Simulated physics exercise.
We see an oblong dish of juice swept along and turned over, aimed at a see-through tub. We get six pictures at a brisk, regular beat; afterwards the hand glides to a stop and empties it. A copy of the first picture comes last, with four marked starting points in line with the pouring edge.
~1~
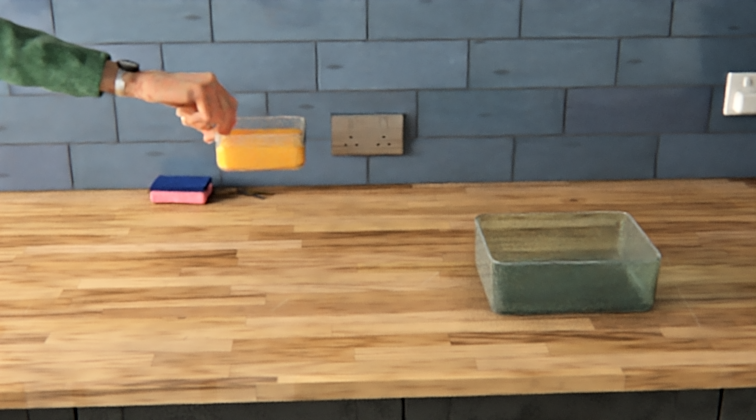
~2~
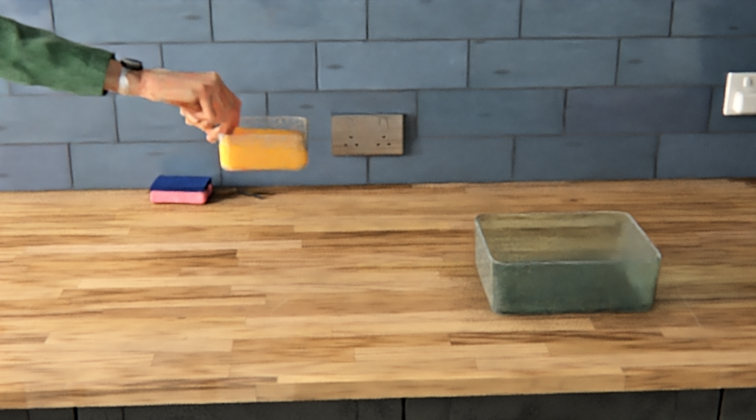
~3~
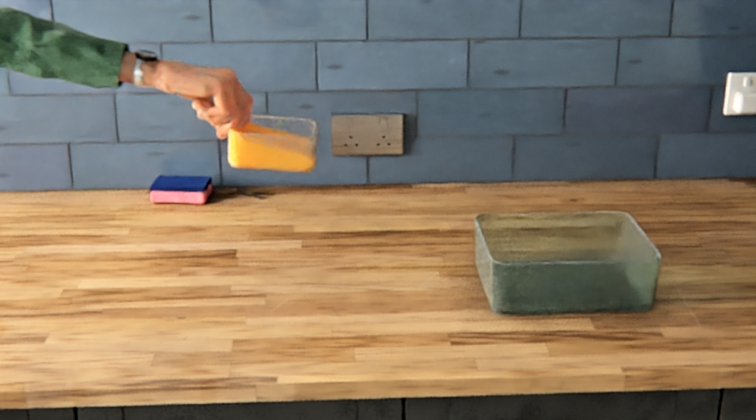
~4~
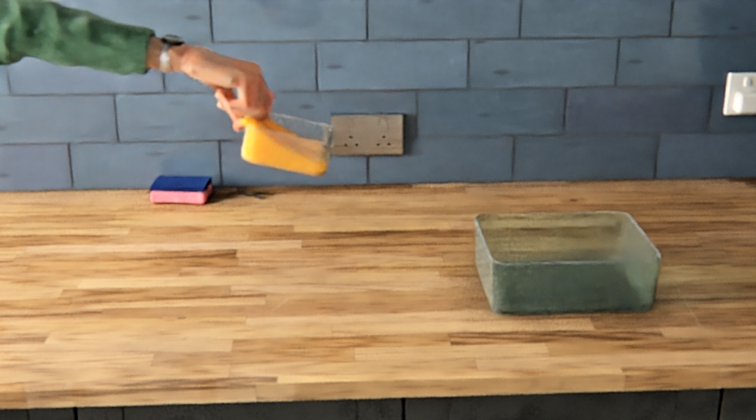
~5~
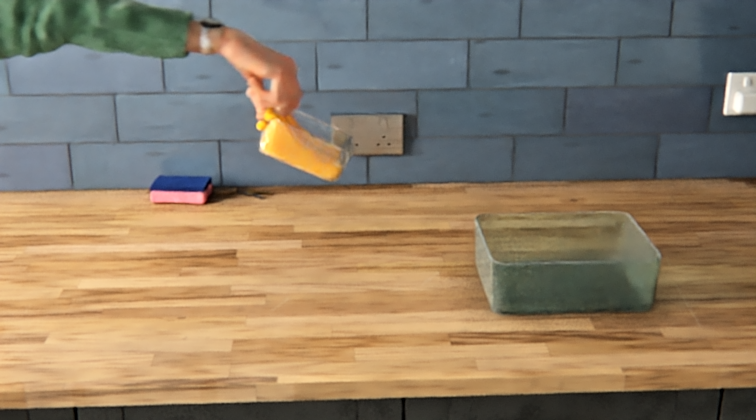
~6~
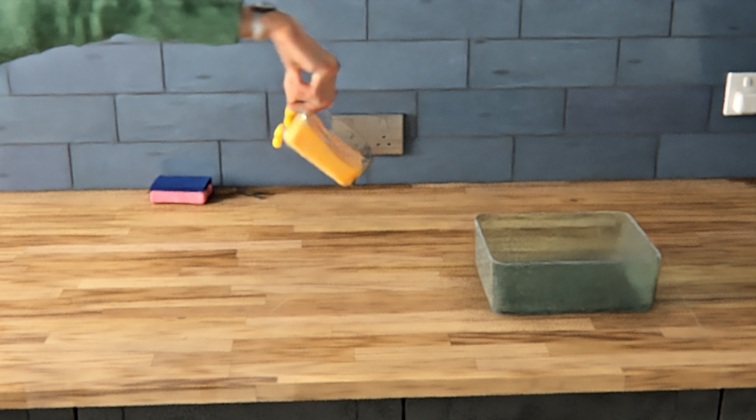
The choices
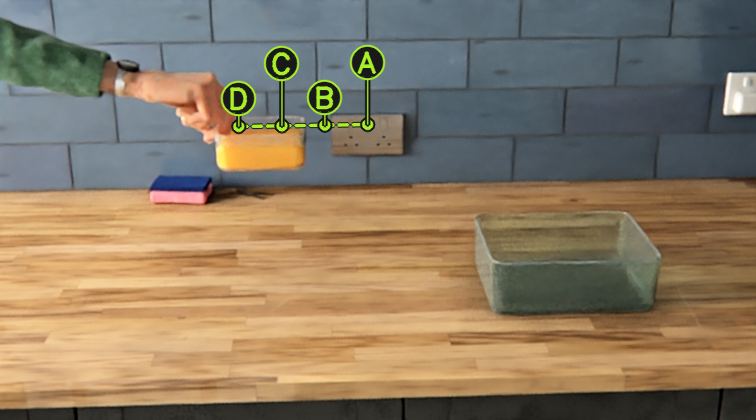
On a wooden kitchen counter, a hand in a green sleeve carried a clear dish of orange liquid rightward toward a see-through tub, gradually tilting it until some liquid slopped over the rim.
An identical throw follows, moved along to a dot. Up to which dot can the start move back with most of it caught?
C is the one.
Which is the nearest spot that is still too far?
D it is.
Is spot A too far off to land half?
No.
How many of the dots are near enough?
Three of the four.
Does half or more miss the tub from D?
Yes, that goes wrong.
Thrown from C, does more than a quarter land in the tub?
Yes, it does.
On the marked copy, A at (367, 124); B at (324, 125); C at (281, 125); D at (238, 126).
With A, about 79 % lands in the tub, 8 % falls short and 13 % goes beside or beyond.
With B, about 70 % lands in the tub, 8 % falls short and 23 % goes beside or beyond.
With C, about 71 % lands in the tub, 16 % falls short and 13 % goes beside or beyond.
With D, about 7 % lands in the tub, 85 % falls short and 8 % goes beside or beyond.
